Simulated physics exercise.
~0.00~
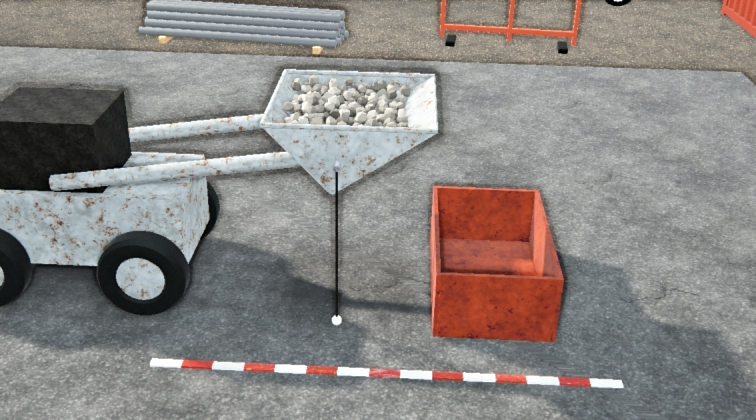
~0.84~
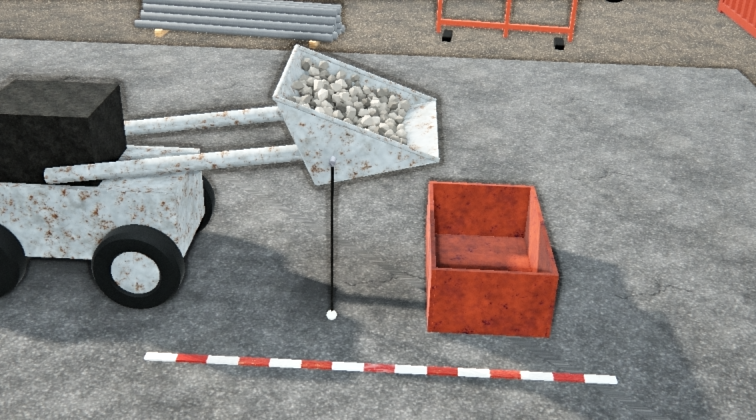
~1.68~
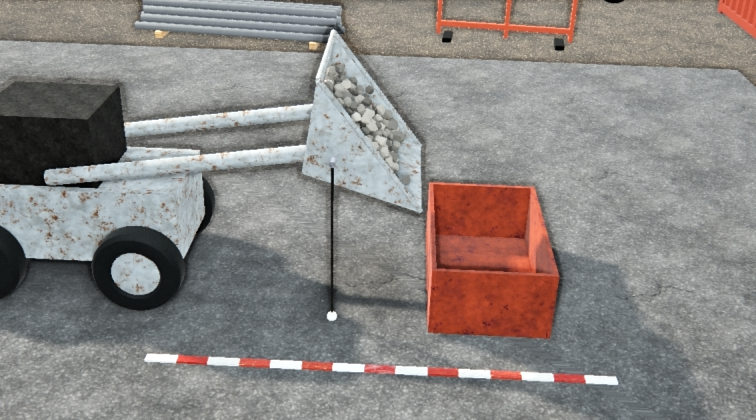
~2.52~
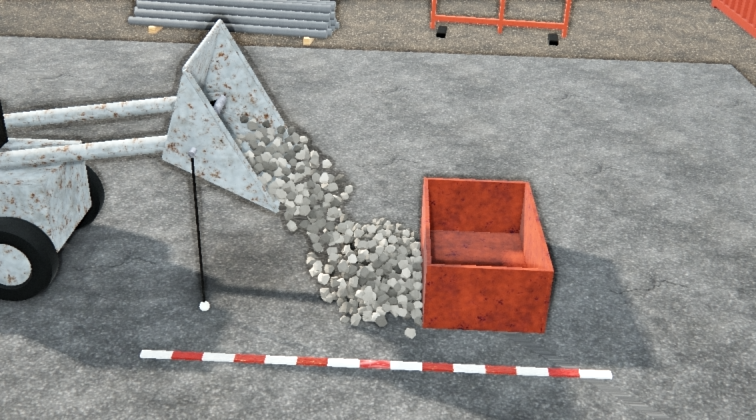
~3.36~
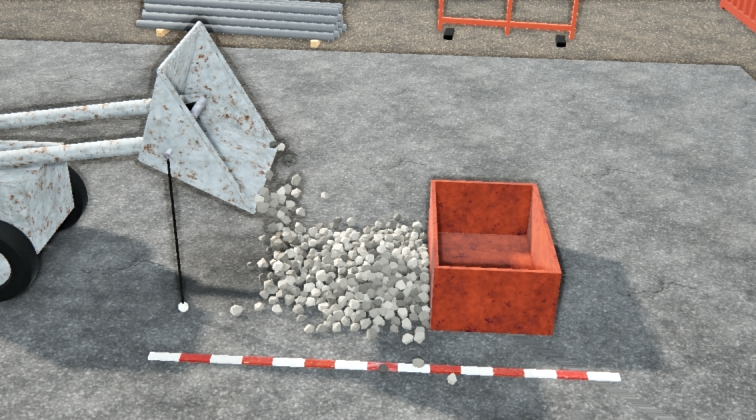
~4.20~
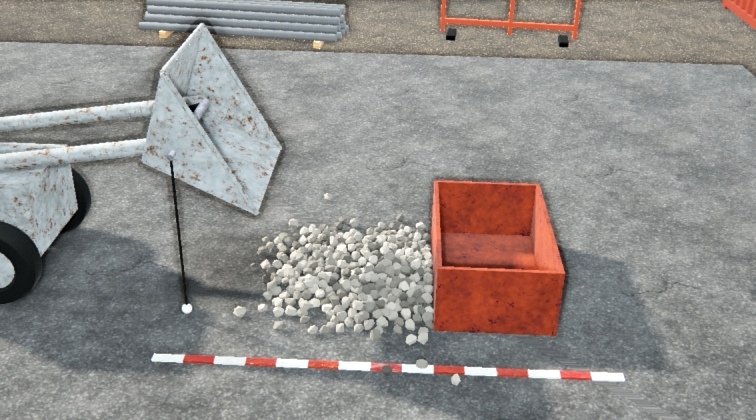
A rusty white loader tipped its bucket of grey stones toward an orange-red bin, then rolled back to the left as they poured out, so the whole load landed in a heap on the ground beside the bin, which stayed empty.
